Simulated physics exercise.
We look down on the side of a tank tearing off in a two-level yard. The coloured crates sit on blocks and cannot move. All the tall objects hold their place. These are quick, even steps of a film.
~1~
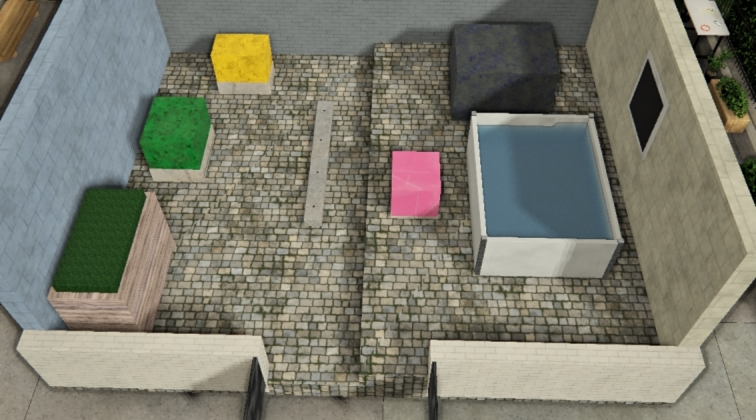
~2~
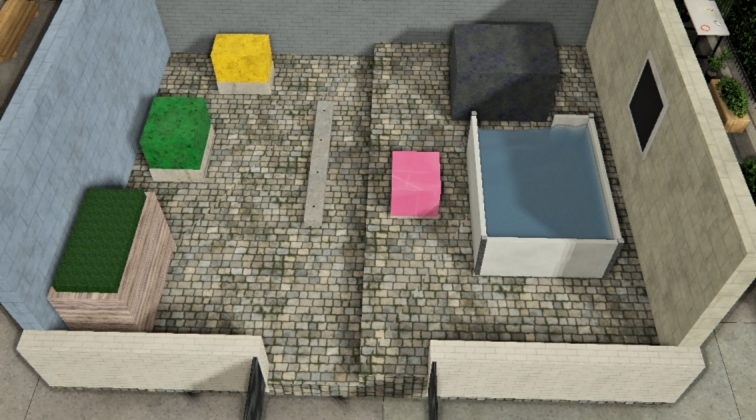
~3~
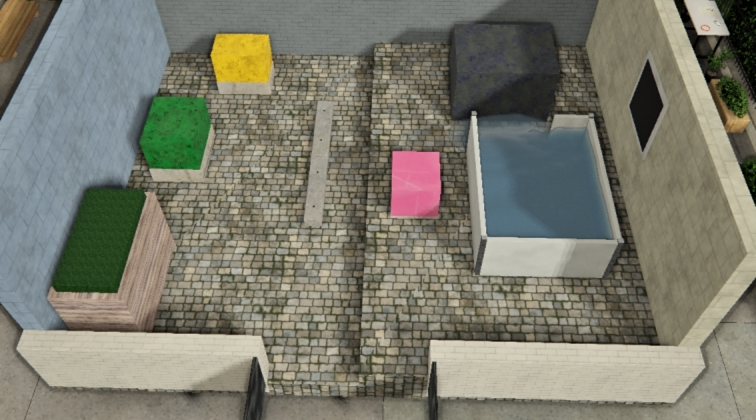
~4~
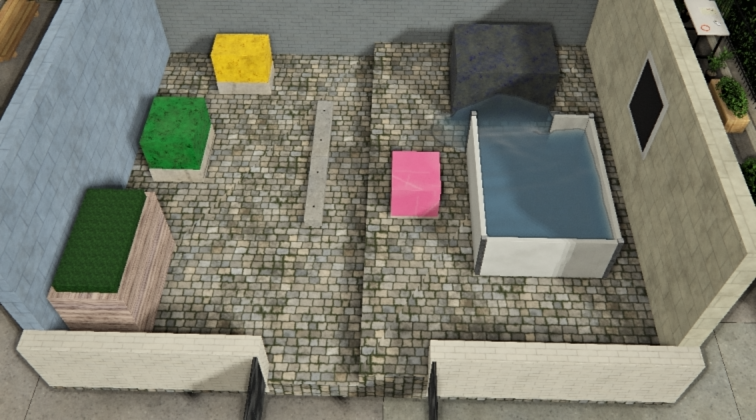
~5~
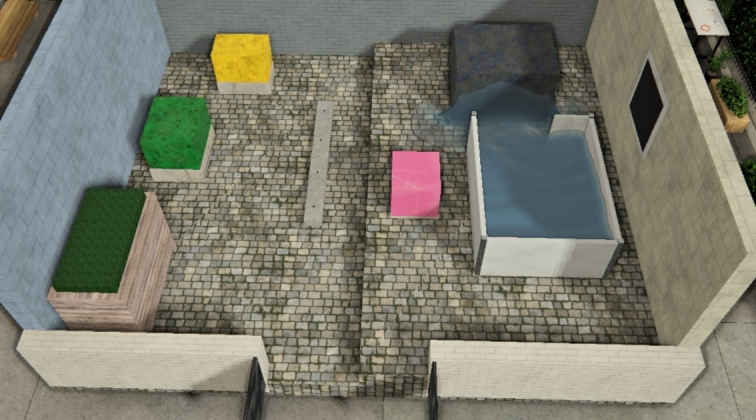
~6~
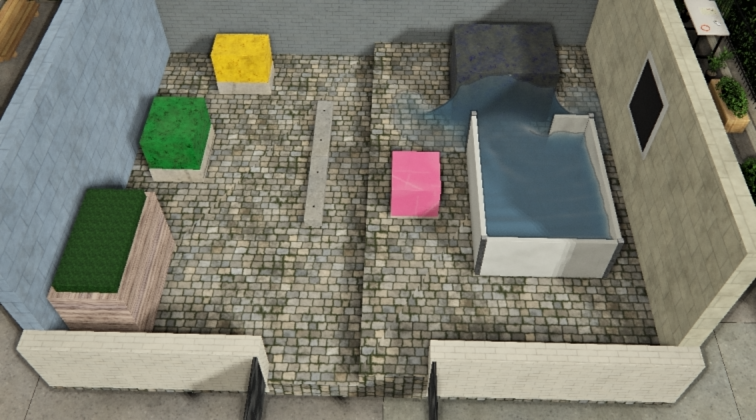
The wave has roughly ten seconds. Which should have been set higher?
The yellow crate stays dry; the green crate stays dry; the pink crate gets wet.
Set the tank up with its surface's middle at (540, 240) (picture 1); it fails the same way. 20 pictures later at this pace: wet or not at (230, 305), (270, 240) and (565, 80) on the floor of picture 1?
As listed: Not flooded, free of water, flooded.
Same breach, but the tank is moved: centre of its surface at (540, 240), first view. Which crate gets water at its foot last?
The one in green.
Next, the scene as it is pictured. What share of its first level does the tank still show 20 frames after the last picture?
Roughly 38 per cent.
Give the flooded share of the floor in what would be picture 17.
Close to 40 %.
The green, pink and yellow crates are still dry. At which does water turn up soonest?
First comes the pink-painted one.
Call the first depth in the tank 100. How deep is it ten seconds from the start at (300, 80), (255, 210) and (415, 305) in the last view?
In turn 12, 12 and 4 in a hundred.
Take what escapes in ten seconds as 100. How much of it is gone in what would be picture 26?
Close to 10 %.
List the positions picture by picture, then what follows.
The first frame shows still water in the open tank at (540, 177).
In the second frame, the front is at a hidden place, out from the gap on the open tank's far side.
In the third frame, water pours out on the open tank's far side and has run to (462, 122).
In the fourth frame, water pours out on the open tank's far side and has run to (442, 116).
In the fifth frame, the front is at (581, 108), out from the gap on the open tank's far side.
In the sixth frame, water pours out on the open tank's far side and has run to (598, 97).
A moment on, water covers 20 % of the floor; the yellow crate not reached, the green crate not reached, the pink crate water round its plinth.
Next, water covers 40 % of the floor; the yellow crate water round its plinth, the green crate not reached, the pink crate water round its plinth.
Then, water covers 55 % of the floor; the yellow crate water round its plinth, the green crate water round its plinth, the pink crate water round its plinth.
Later, water covers 80 % of the floor; the yellow crate water round its plinth, the green crate water round its plinth, the pink crate water round its plinth.
In the end, water covers 90 % of the floor; the yellow crate stayed above the water, the green crate stayed above the water, the pink crate was topped.
